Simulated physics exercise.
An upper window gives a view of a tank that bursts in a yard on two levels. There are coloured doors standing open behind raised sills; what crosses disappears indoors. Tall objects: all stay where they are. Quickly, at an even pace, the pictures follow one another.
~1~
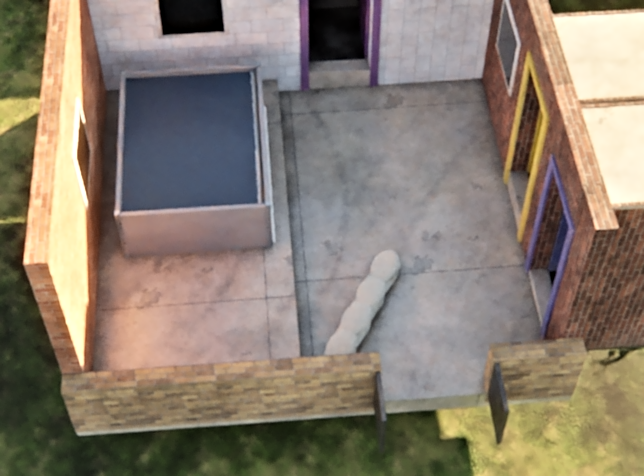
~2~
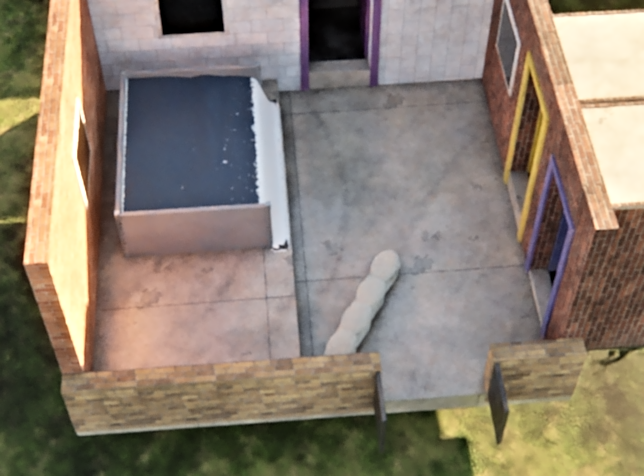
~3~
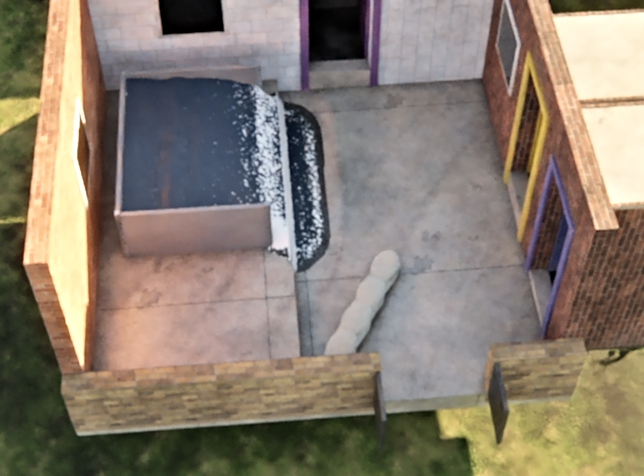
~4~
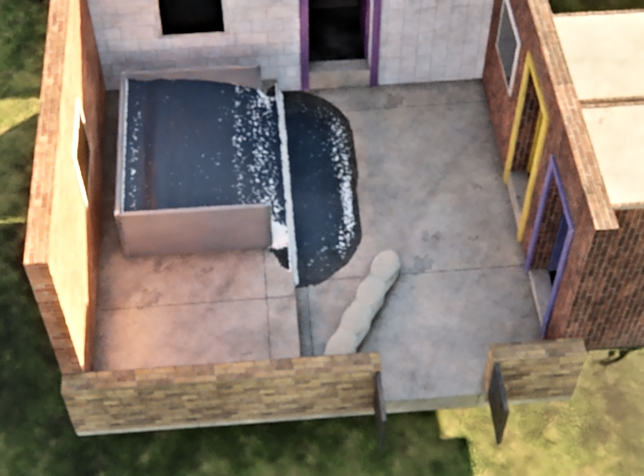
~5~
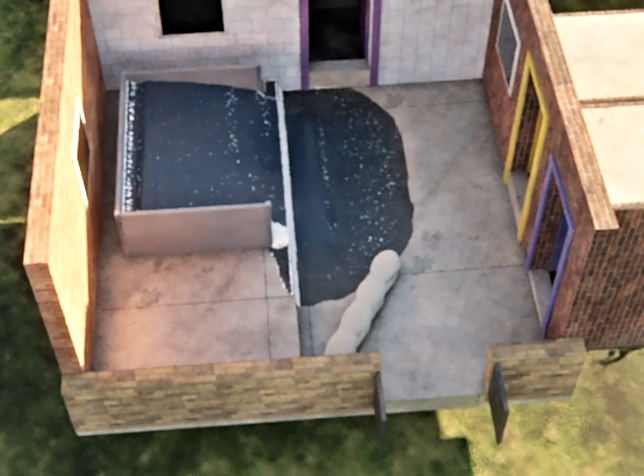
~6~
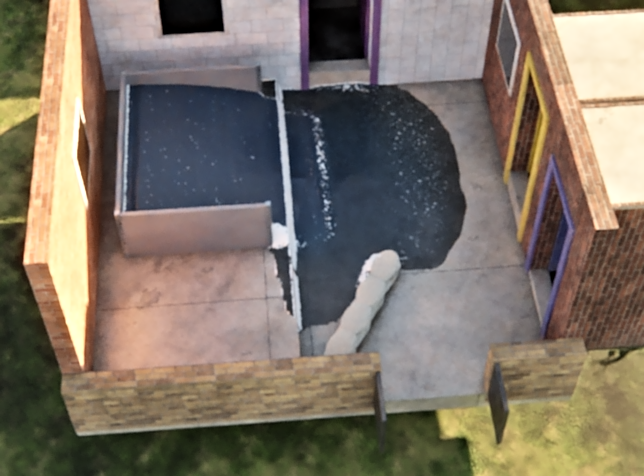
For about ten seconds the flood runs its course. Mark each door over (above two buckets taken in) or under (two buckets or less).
Blue door: Over. Purple door: Under. Yellow door: Over.
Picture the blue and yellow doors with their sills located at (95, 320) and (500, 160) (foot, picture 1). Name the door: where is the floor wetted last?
I reckon it's the blue one.
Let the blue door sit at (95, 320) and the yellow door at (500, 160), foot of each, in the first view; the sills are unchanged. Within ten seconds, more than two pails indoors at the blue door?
Door by door, the blue door stays inside the limit.
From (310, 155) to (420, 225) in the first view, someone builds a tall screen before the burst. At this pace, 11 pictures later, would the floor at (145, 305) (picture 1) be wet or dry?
Spared.
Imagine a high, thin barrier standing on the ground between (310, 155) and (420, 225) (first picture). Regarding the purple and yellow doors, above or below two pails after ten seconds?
First the purple door, which resists; then the yellow door, which resists.
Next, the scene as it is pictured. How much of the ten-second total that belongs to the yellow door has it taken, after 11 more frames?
Some 60 in a hundred.
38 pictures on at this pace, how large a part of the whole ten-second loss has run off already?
My figure is about 55 in a hundred.
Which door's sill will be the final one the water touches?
It's the blue one.
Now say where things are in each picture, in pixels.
The tank at (192, 140) is whole and still, in the first frame.
The front is at (265, 103), out from the gap at (262, 159), in the second frame.
The front is at (299, 110), out from the gap at (263, 162), in the third frame.
Water pours out at (263, 164) and has run to (314, 100), in the fourth frame.
The front is at (359, 97), out from the gap at (263, 164), in the fifth frame.
Water pours out at (263, 165) and has run to (459, 211), in the sixth frame.
A moment on, water covers 50 % of the floor; the blue door wet at the sill, nothing in, the purple door wet at the sill, nothing in, the yellow door under two buckets in.
Next, water covers 60 % of the floor; the blue door under two buckets in, the purple door wet at the sill, nothing in, the yellow door over two buckets in.
Then, water covers 65 % of the floor; the blue door over two buckets in, the purple door wet at the sill, nothing in, the yellow door far over two buckets in.
Later, water covers 70 % of the floor; the blue door far over two buckets in, the purple door wet at the sill, nothing in, the yellow door far over two buckets in.
In the end, water covers 70 % of the floor; the blue door far over two buckets in, the purple door wet at the sill, nothing in, the yellow door far over two buckets in.
